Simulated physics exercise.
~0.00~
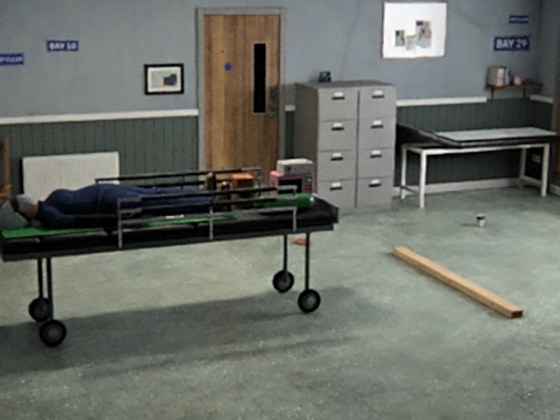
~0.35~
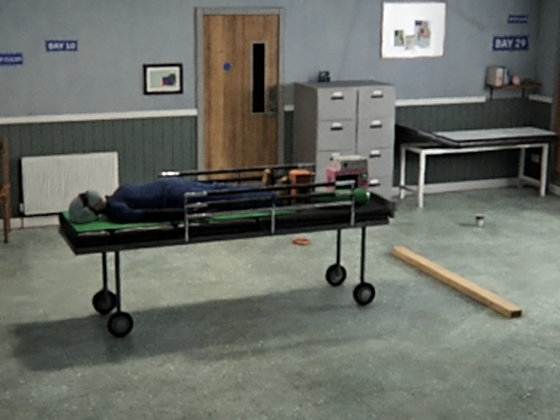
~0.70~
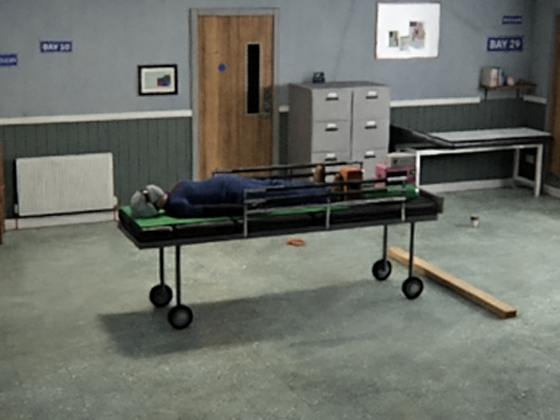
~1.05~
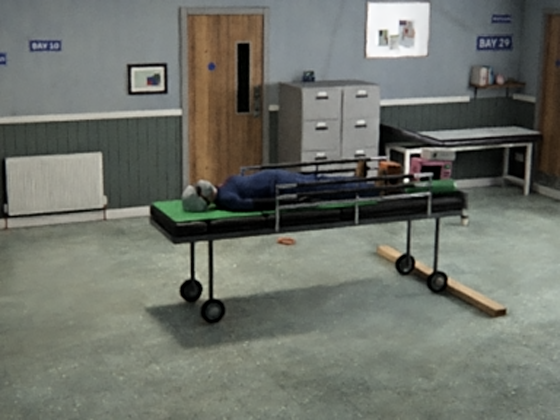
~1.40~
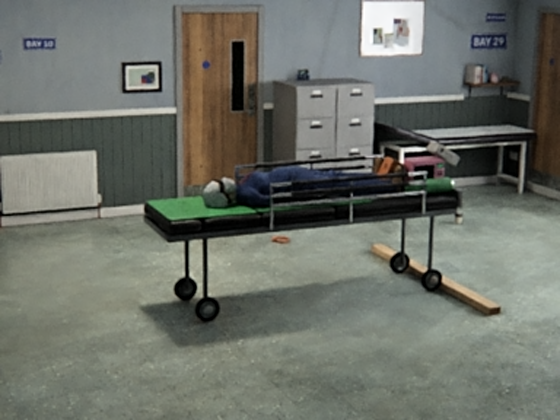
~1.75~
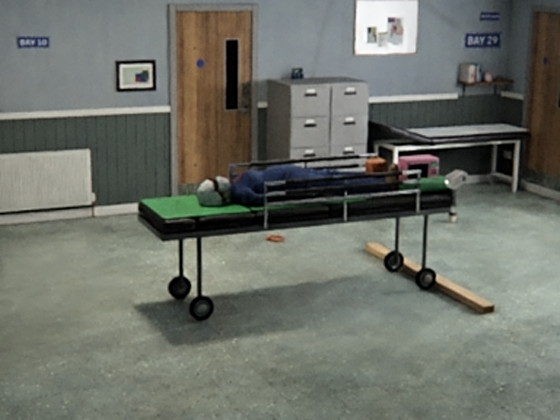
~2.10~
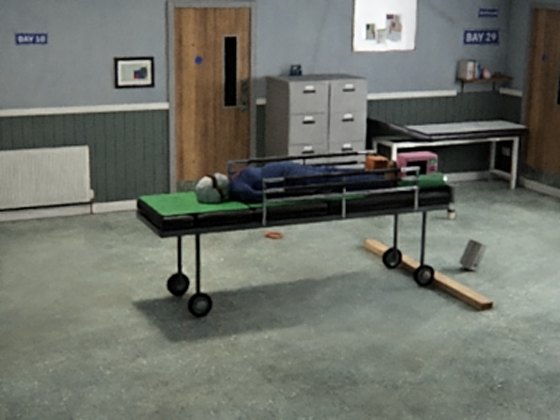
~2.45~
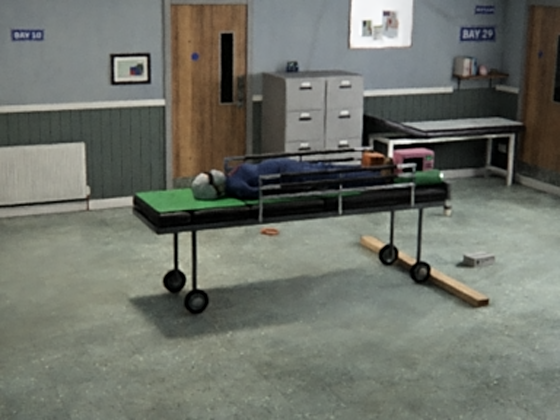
At first, a person in dark blue lies on a wheeled stretcher, which rolls feet first to the right across a hospital room toward a wooden sill on the floor. The front wheels meet the sill and the stretcher stops level, while the person slides on toward the foot end, baring green mat behind the head. The orange pump leans, then settles upright again. The white glove box tips over the right end, tumbles down and comes to rest on the floor beyond the sill. The person, orange pump, pink monitor and green gas bottle all remain aboard.
